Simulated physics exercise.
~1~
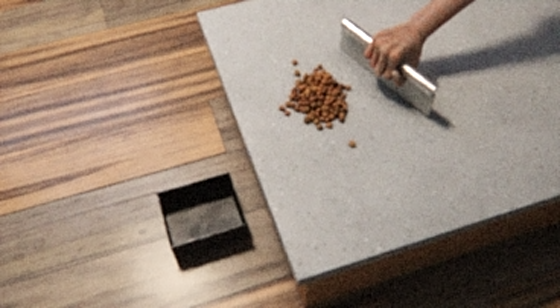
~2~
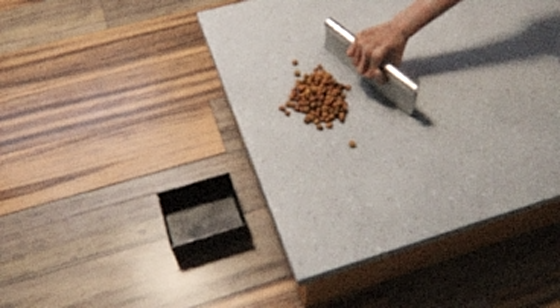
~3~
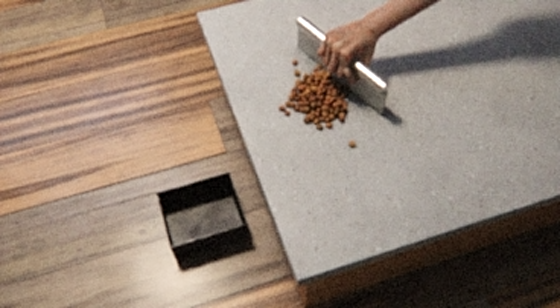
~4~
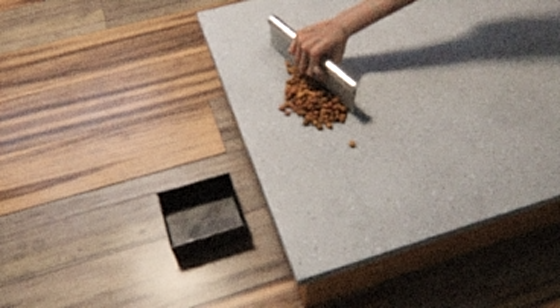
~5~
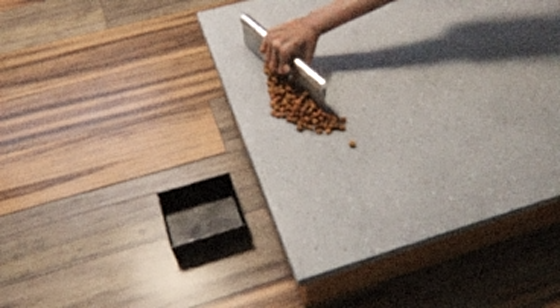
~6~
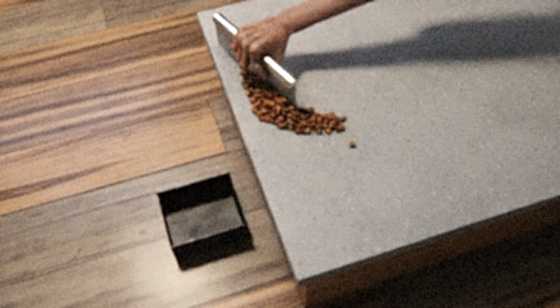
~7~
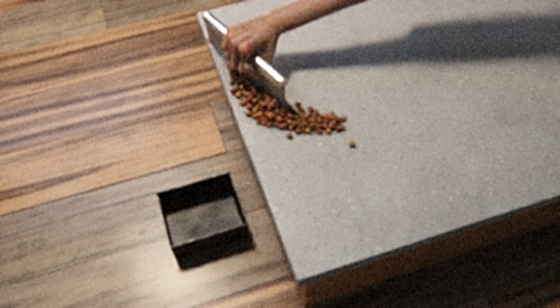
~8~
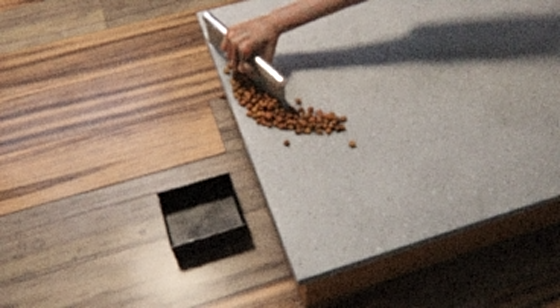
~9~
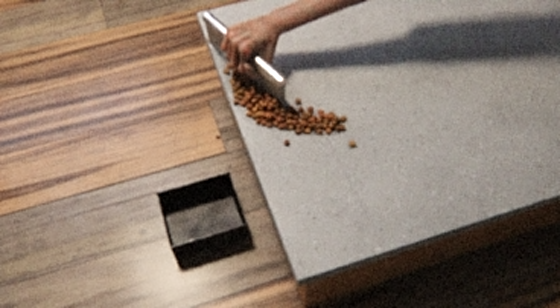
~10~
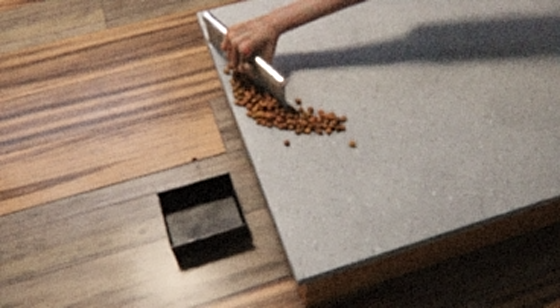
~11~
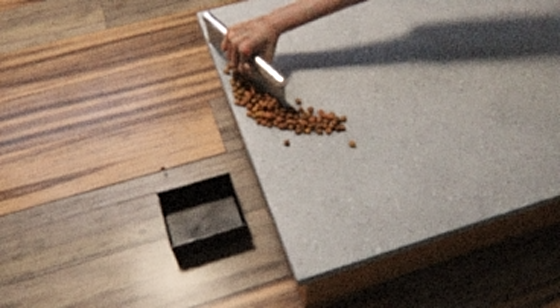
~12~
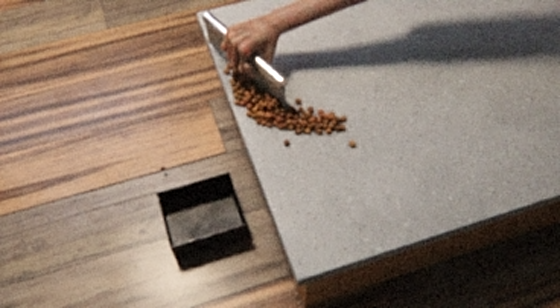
At the start, a hand holds a flat, pale scraper to the right of a small heap of brown kibble on a grey slab, with an open black tin below on the wooden floor. The hand slides the scraper left until it meets the pile. It pushes on toward the slab's left edge, smearing the heap into a slanting trail and leaving a few stray bits behind. At the edge the scraper stops and stays put. A lone speck then appears on the floor near the tin, while nearly all the kibble remains on the slab.
